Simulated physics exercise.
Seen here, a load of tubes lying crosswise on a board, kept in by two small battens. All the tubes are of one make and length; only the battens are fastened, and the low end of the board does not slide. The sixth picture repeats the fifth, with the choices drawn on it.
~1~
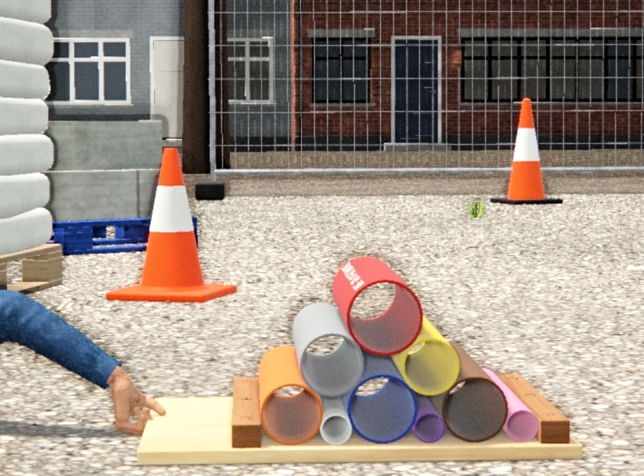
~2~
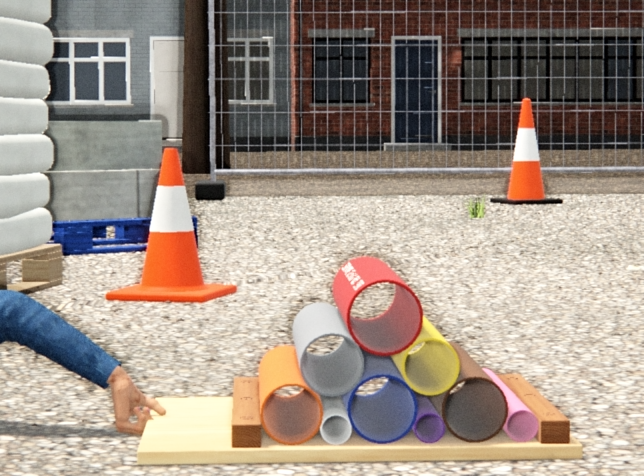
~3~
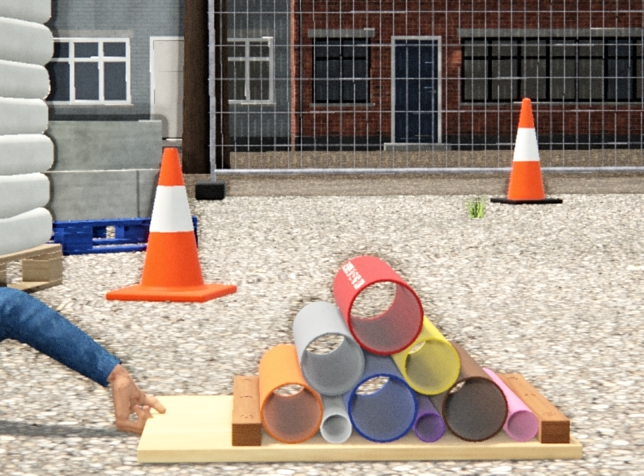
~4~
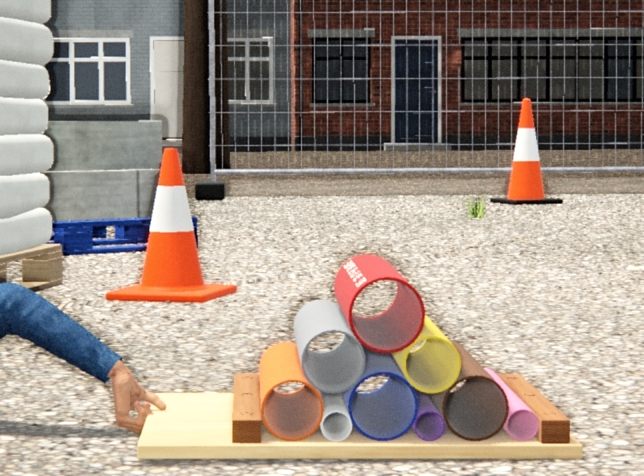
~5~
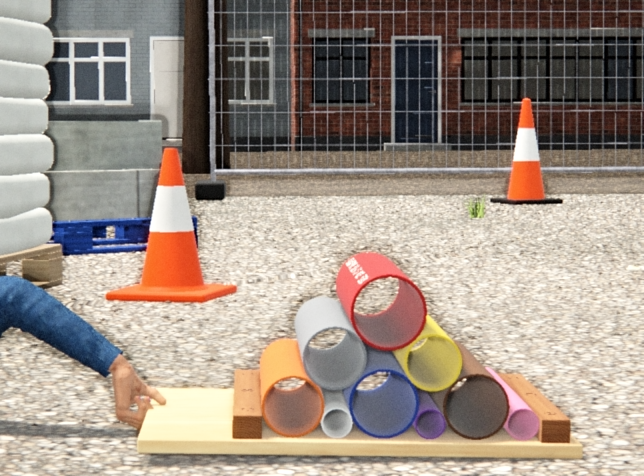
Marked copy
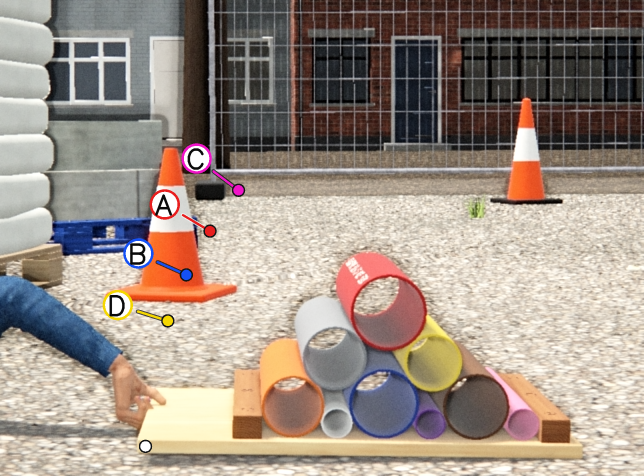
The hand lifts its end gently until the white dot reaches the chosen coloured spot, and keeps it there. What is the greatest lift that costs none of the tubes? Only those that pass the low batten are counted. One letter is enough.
No higher than C.
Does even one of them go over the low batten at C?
At C: No.
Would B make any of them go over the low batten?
No.
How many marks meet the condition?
The number is four.
On the marked copy, A at (210, 231); B at (186, 275); C at (239, 190); D at (168, 321); the white dot at (145, 446).
With C. Early on, board at 20°.
Further on, board at 37°.
At the end, board at 38°, none over the low batten.
As for the rest, A none over the low batten; B none over the low batten; D none over the low batten.
